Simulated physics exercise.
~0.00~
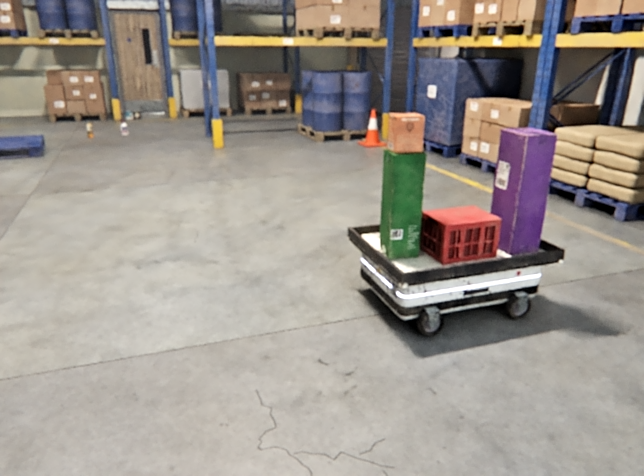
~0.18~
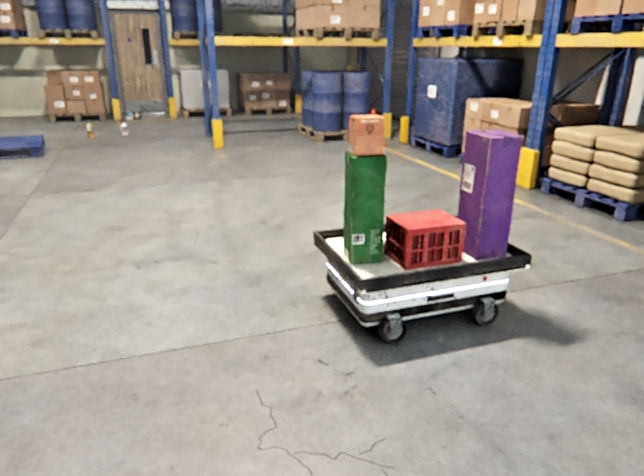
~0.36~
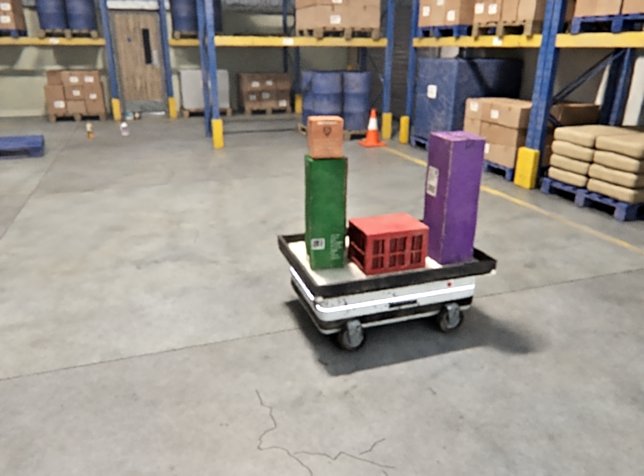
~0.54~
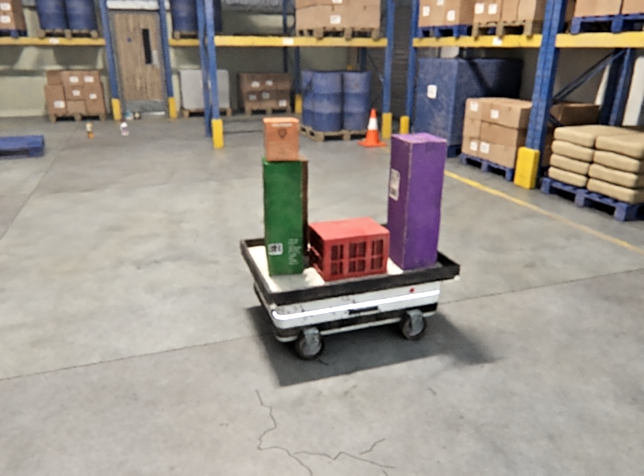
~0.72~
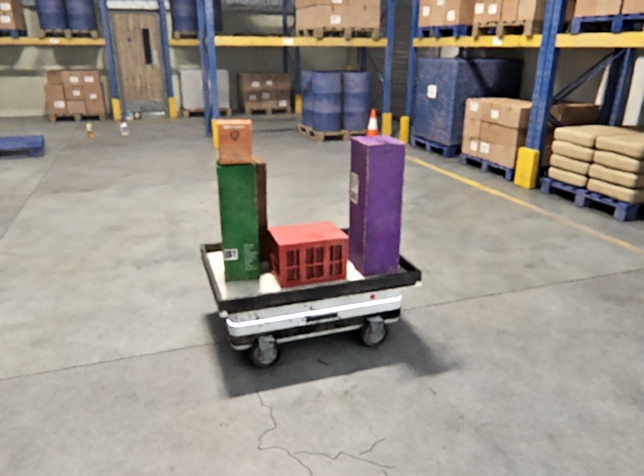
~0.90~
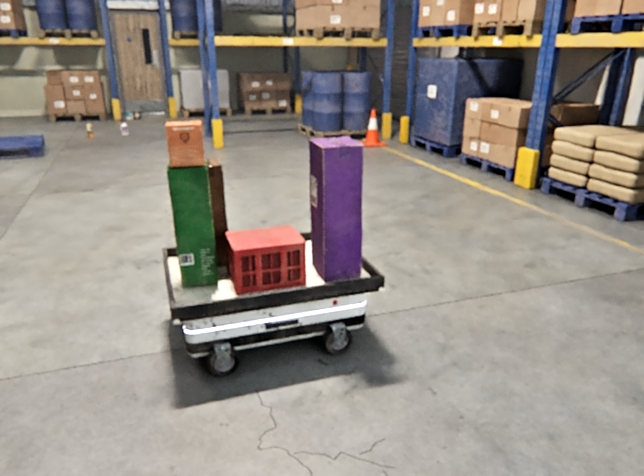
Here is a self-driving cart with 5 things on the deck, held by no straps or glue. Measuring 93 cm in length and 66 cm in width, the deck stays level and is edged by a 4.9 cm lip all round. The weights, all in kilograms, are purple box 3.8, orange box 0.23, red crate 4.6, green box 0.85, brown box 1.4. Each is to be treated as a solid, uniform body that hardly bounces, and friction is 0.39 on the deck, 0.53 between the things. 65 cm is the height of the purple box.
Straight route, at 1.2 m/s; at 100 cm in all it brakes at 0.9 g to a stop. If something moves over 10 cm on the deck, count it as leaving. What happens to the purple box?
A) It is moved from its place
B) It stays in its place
(A) It is moved from its place.
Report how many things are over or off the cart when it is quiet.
The number here is 4.
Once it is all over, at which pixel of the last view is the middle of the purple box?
It stops at about (274, 218).
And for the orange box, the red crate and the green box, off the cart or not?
Orange box: Goes out of bounds; red crate: Stays in bounds; green box: Goes out of bounds.
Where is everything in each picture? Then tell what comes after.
The first frame shows cart 0 cm along; purple box (520, 191); orange box (405, 133).
The second frame shows cart 22 cm along; green box (364, 208).
The third frame shows cart 43 cm along; orange box (325, 137); red crate (387, 243).
The fourth frame shows cart 65 cm along; green box (282, 216).
The fifth frame shows cart 86 cm along; orange box (235, 142); red crate (307, 253).
The sixth frame shows cart 106 cm along; purple box (336, 209); green box (194, 224).
Around 1.20 s, cart 108 cm along, stopped; orange box now off the cart; purple box at 24° to upright near (300, 211); brown box at 43° to upright.
Around 1.50 s, cart 108 cm along, stopped; green box and brown box now off the cart; purple box at 63° to upright near (281, 217); red crate shifted 10 cm.
Finally (2.2 s), off the cart, orange box, green box and brown box; on their side or leaning hard on the deck, purple box; not toppled but over 10 cm from the start, red crate. In the last view, purple box near (274, 218).
